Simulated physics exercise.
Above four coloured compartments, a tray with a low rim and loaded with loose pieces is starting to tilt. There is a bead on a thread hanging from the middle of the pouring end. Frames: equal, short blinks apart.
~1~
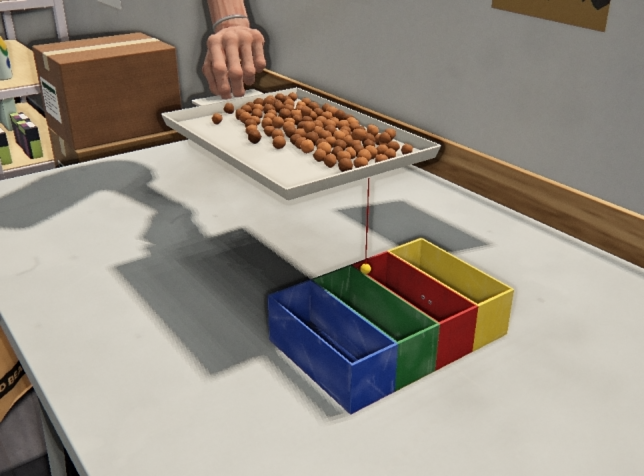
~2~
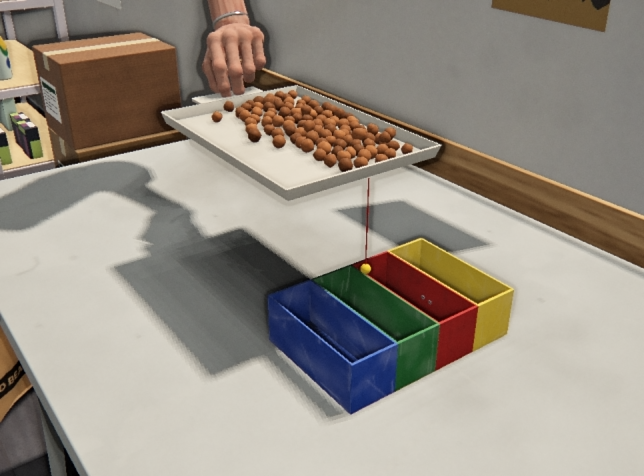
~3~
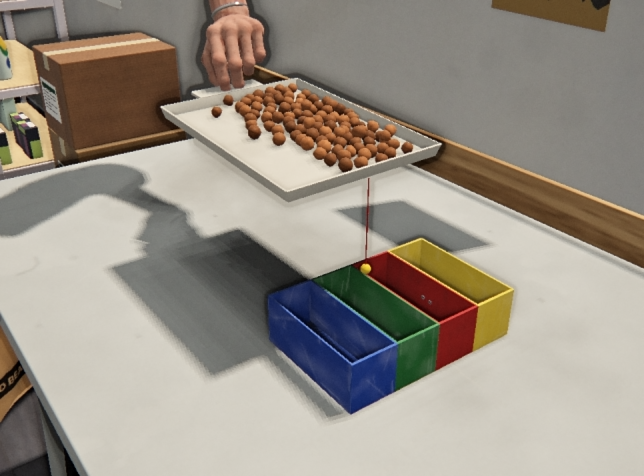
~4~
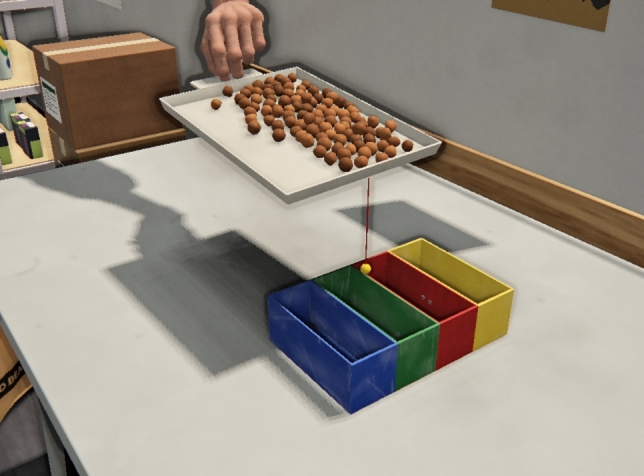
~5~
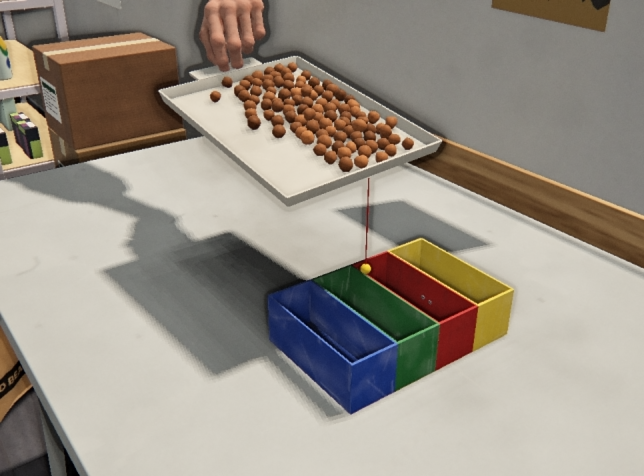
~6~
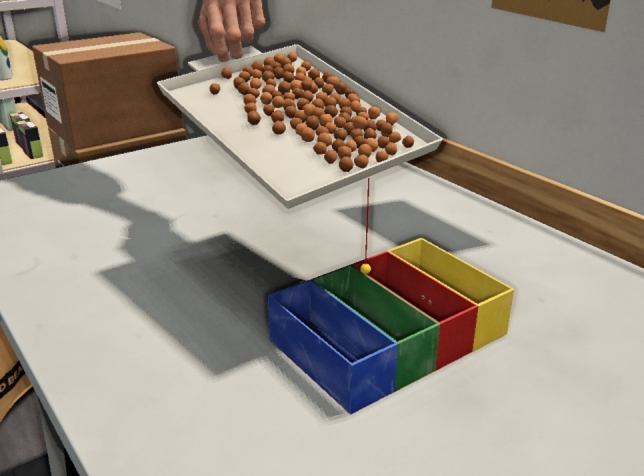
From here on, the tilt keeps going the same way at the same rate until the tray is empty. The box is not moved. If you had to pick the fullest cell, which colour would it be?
It would be blue.
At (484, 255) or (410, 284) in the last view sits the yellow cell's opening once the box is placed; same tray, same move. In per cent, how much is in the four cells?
First placement near 30 percent, second near 100 percent.
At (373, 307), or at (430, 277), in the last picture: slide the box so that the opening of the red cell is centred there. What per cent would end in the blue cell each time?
Close to 20 in a hundred, then close to 30 in a hundred.
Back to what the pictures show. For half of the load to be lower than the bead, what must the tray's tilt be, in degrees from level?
The angle is roughly 105° at that point.
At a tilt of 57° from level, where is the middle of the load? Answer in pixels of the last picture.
Look close to (315, 138) in the last picture.
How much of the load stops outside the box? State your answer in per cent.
Share: Approx. 20 %.
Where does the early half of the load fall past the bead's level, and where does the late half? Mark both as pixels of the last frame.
Around (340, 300) at first; around (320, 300) after that.
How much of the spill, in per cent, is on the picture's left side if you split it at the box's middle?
I'd guess close to 90 %.
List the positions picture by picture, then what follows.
The first frame shows corners of the pouring end near (288, 187) and (436, 145), level; middle of the load near (317, 127), hazelnuts; bead on its thread near (366, 269); blue cell near (374, 374); green cell near (417, 353); red cell near (456, 333); yellow cell near (493, 316).
The second frame shows corners of the pouring end near (288, 187) and (436, 145), level; middle of the load near (317, 126).
The third frame shows corners of the pouring end near (288, 189) and (436, 143), tipped barely, lowest at the left corner; middle of the load near (317, 122).
The fourth frame shows corners of the pouring end near (288, 192) and (436, 142), tipped a little, lowest at the left corner; middle of the load near (317, 117).
The fifth frame shows corners of the pouring end near (288, 194) and (437, 140), tipped a little, lowest at the left corner; middle of the load near (317, 111).
The sixth frame shows corners of the pouring end near (288, 197) and (437, 138), tipped a little, lowest at the left corner; middle of the load near (318, 106); blue cell near (374, 374); green cell near (417, 353); red cell near (456, 333); yellow cell near (493, 316).
Shortly afterwards, tray tipped steeply; all but a few on the tray; a little falling or outside the box.
Next, tray tipped right over; the bulk on the tray; only a few in the blue cell; only a few in the green cell; near a quarter falling or outside the box.
Some moments later, tray tipped past a quarter turn; near half in the blue cell; near a quarter in the green cell; only a few in the red cell; near a quarter falling or outside the box.
In the end, tray tipped past a quarter turn; near half in the blue cell; near a quarter in the green cell; only a few in the red cell; none at all in the yellow cell; near a quarter outside the box.
